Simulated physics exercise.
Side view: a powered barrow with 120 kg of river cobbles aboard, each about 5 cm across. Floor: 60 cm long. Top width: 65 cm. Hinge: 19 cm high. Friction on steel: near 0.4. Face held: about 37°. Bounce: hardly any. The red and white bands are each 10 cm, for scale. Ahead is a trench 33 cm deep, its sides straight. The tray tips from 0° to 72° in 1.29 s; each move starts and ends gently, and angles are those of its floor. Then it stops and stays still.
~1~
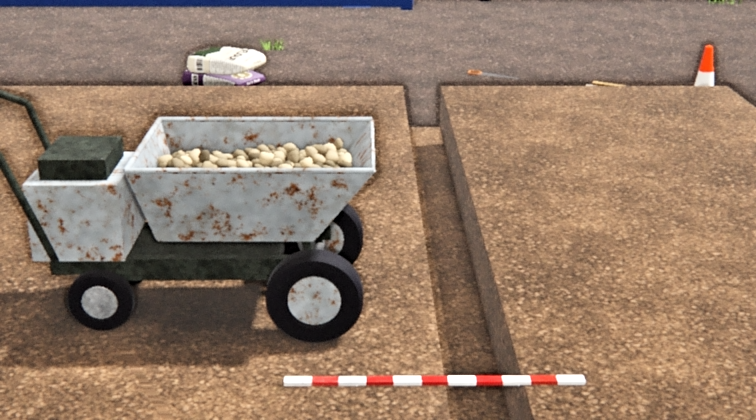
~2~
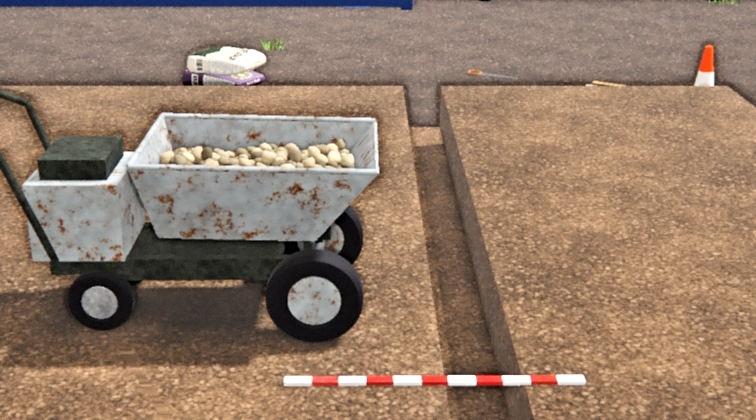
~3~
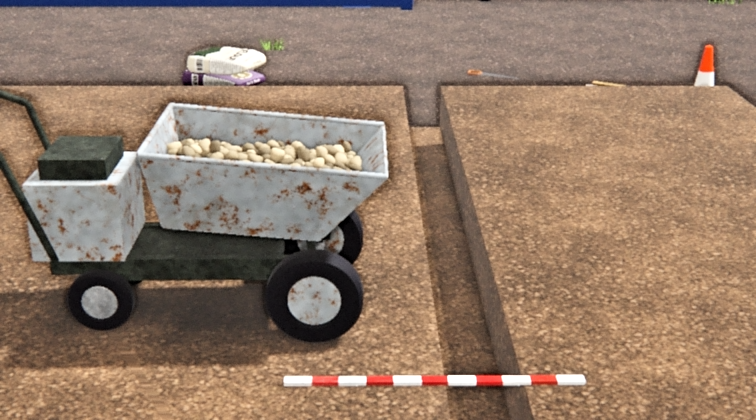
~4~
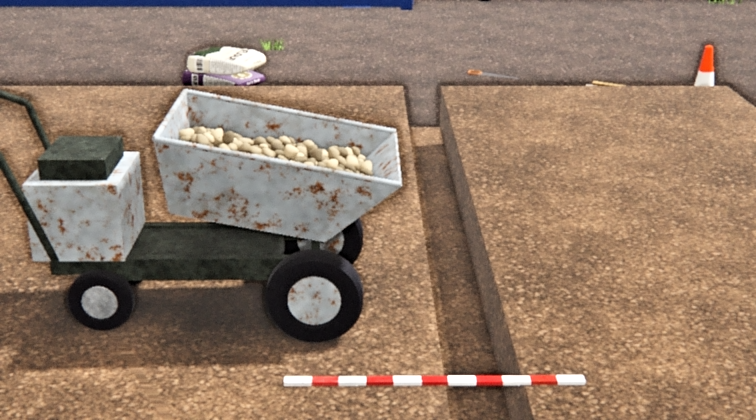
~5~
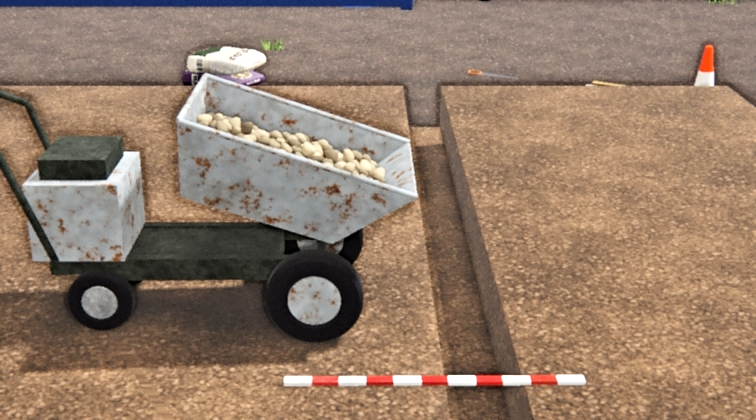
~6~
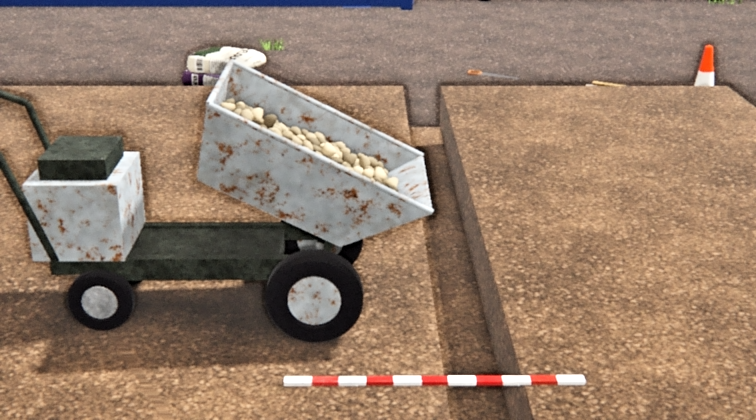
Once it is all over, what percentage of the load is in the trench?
Roughly 70 percent of the load is in the trench.
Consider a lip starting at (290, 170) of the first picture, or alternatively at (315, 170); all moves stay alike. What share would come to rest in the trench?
60 %, then 85 %.
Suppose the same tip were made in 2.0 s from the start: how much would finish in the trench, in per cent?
It would come to roughly 75 per cent.
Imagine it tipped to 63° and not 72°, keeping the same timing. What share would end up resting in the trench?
It would be near 60 per cent.
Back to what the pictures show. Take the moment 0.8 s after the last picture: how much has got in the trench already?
Around 25 per cent of it, at that instant.
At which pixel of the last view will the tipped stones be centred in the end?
I'd put it close to (484, 346).
Then, 0.4 s after the last picture the floor is at 61°, 100 % in the tray; the foremost stones are at (461, 255).
Then, 0.8 s after the last picture the floor is at 72°, 57 % in the tray, 27 % in the trench, 16 % past the trench; the foremost stones are at (576, 306).
Then, 1.2 s after the last picture the floor is at 72°, 23 % in the tray, 47 % in the trench, 30 % past the trench; the foremost stones are at (661, 316).
Then, 3.2 s after the last picture the floor is at 72°, 0 % in the tray, 70 % in the trench, 30 % past the trench; the foremost stones are at (699, 314).
